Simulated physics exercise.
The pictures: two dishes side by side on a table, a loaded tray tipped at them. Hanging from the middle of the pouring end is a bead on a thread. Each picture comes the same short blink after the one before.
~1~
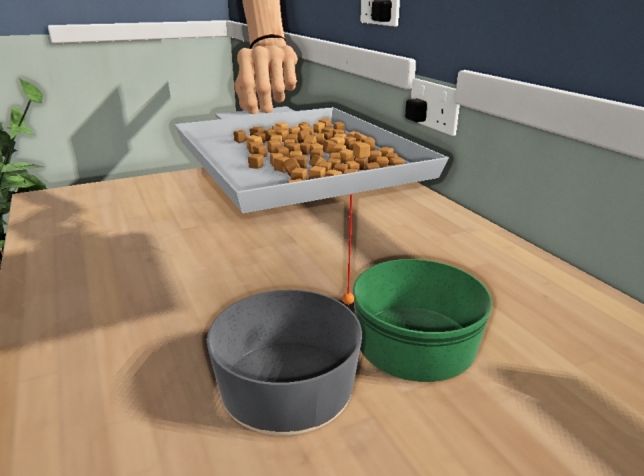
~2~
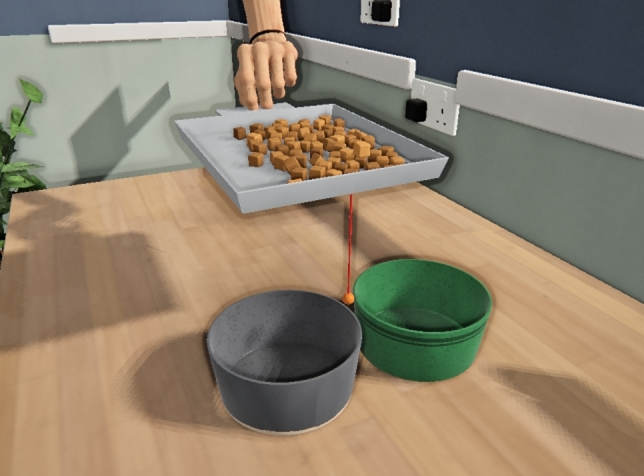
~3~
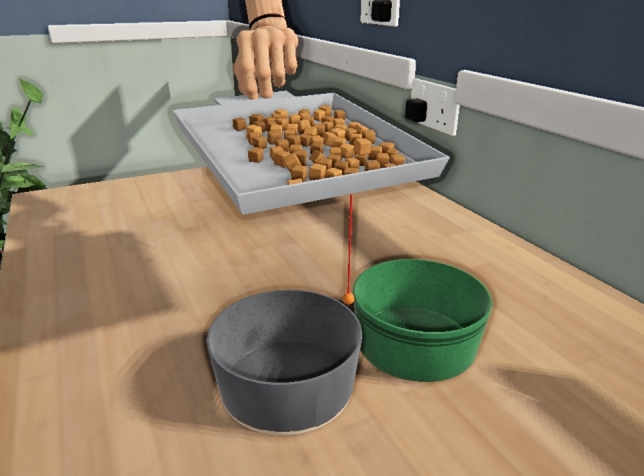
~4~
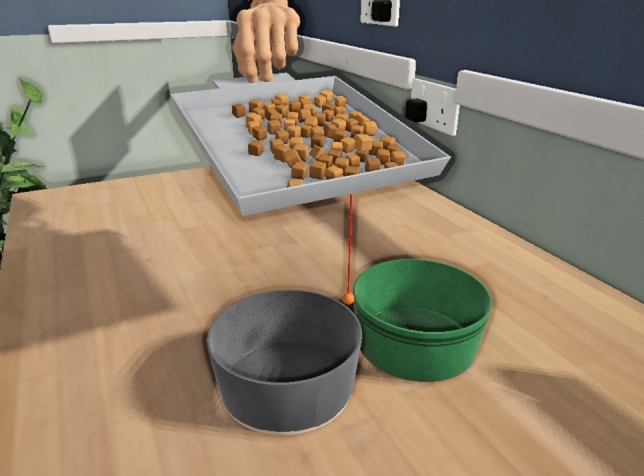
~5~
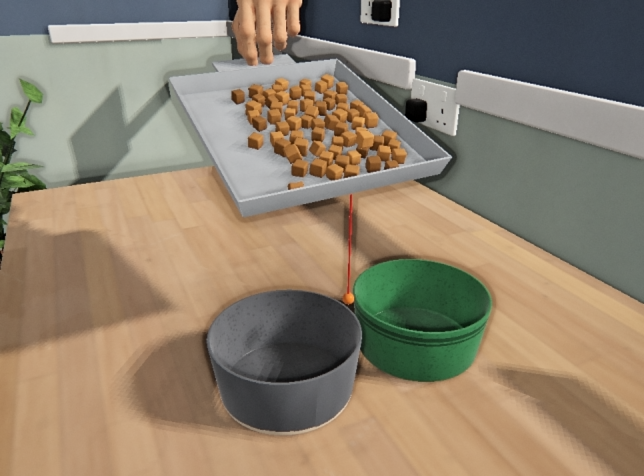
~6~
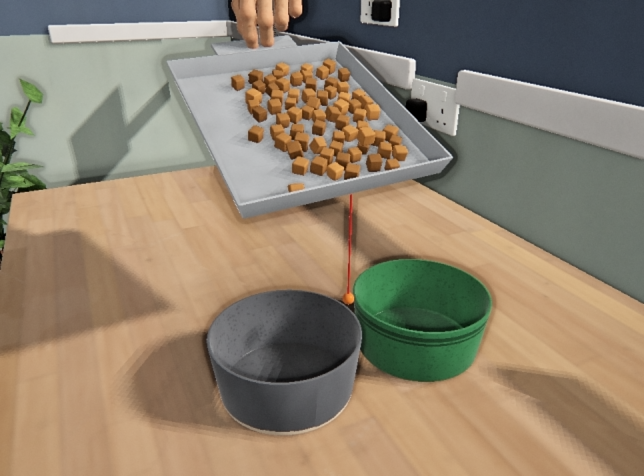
Above two dishes on a table, a hand steadily tilts a tray of brown cubes.
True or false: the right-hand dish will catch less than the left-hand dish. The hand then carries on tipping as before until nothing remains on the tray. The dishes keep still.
True.
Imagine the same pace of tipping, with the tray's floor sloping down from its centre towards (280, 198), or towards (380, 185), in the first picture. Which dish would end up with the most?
Results - the dish on the left side first, the dish on the right side second.
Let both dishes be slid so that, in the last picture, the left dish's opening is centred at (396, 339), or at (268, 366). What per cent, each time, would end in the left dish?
Close to 50 in a hundred, then close to 30 in a hundred.
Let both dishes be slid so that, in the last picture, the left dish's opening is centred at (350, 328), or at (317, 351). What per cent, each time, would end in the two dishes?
First 30 %, then 60 %.
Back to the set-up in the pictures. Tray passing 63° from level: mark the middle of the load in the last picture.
Somewhere about pixel (345, 150).
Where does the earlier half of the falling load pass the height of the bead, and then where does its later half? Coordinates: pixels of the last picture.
First close to (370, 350), next close to (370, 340).
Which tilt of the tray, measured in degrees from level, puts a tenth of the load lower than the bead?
Near 110 degrees.
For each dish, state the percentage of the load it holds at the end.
Left dish: Around 30 in a hundred; right dish: Around 0 in a hundred.
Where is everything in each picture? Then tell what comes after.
In the first frame, corners of the pouring end near (242, 189) and (441, 157), level; middle of the load near (316, 150), brown sugar cubes; left dish near (318, 403); right dish near (462, 352); bead on its thread near (348, 298).
In the second frame, corners of the pouring end near (242, 190) and (441, 157), level; middle of the load near (316, 148).
In the third frame, corners of the pouring end near (242, 191) and (442, 156), tipped barely, lowest at the left corner; middle of the load near (317, 142).
In the fourth frame, corners of the pouring end near (243, 194) and (443, 156), tipped a little, lowest at the left corner; middle of the load near (317, 134).
In the fifth frame, corners of the pouring end near (243, 197) and (444, 155), tipped clearly, lowest at the left corner; middle of the load near (318, 125).
In the sixth frame, corners of the pouring end near (243, 200) and (445, 155), tipped clearly, lowest at the left corner; middle of the load near (319, 117); left dish near (318, 403); right dish near (462, 352).
Shortly afterwards, tray tipped steeply; the whole lot on the tray.
Next, tray tipped right over; all but a few on the tray; only a few in the right dish; a little outside both; only a few in the air.
Some moments later, tray tipped past a quarter turn; near a quarter in the left dish; a little in the right dish; near two thirds outside both.
In the end, tray tipped past a quarter turn; near a quarter in the left dish; a little in the right dish; near two thirds outside both.
